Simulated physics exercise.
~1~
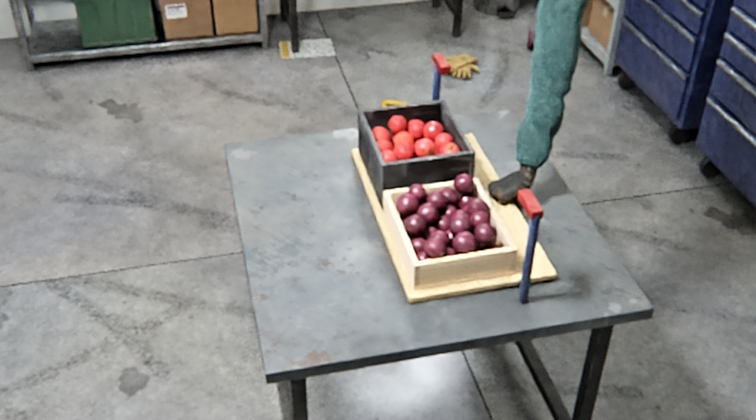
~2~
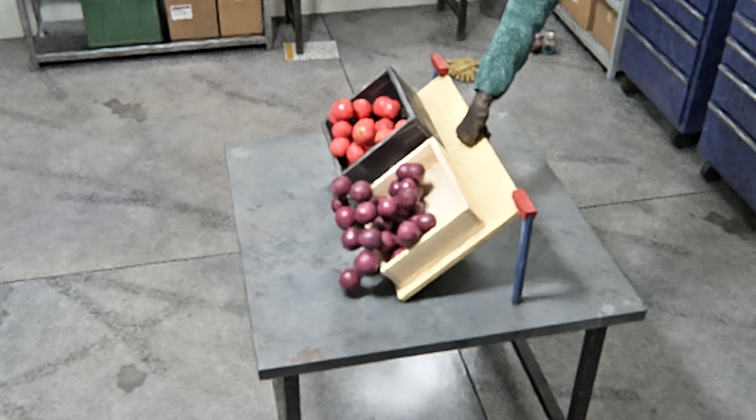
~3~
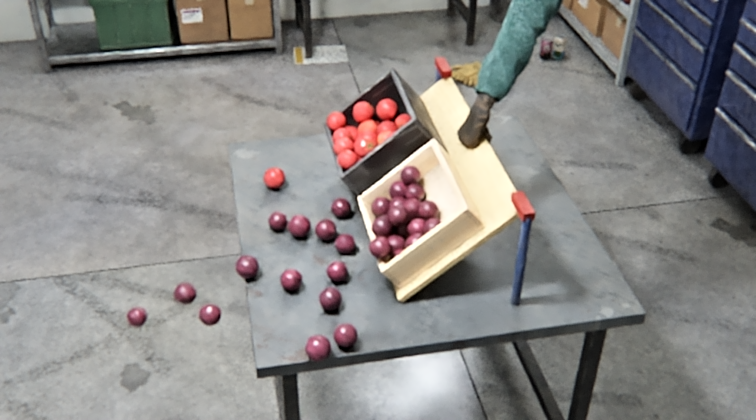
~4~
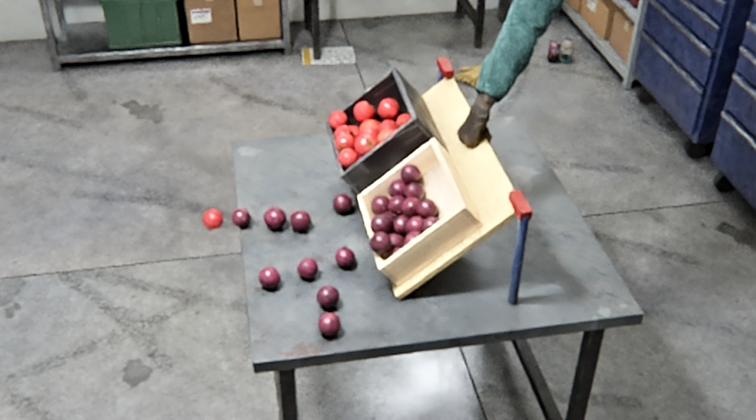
Gloved hand tipping up a board with two crates, spilling many red onions and one tomato while most tomatoes stay in.
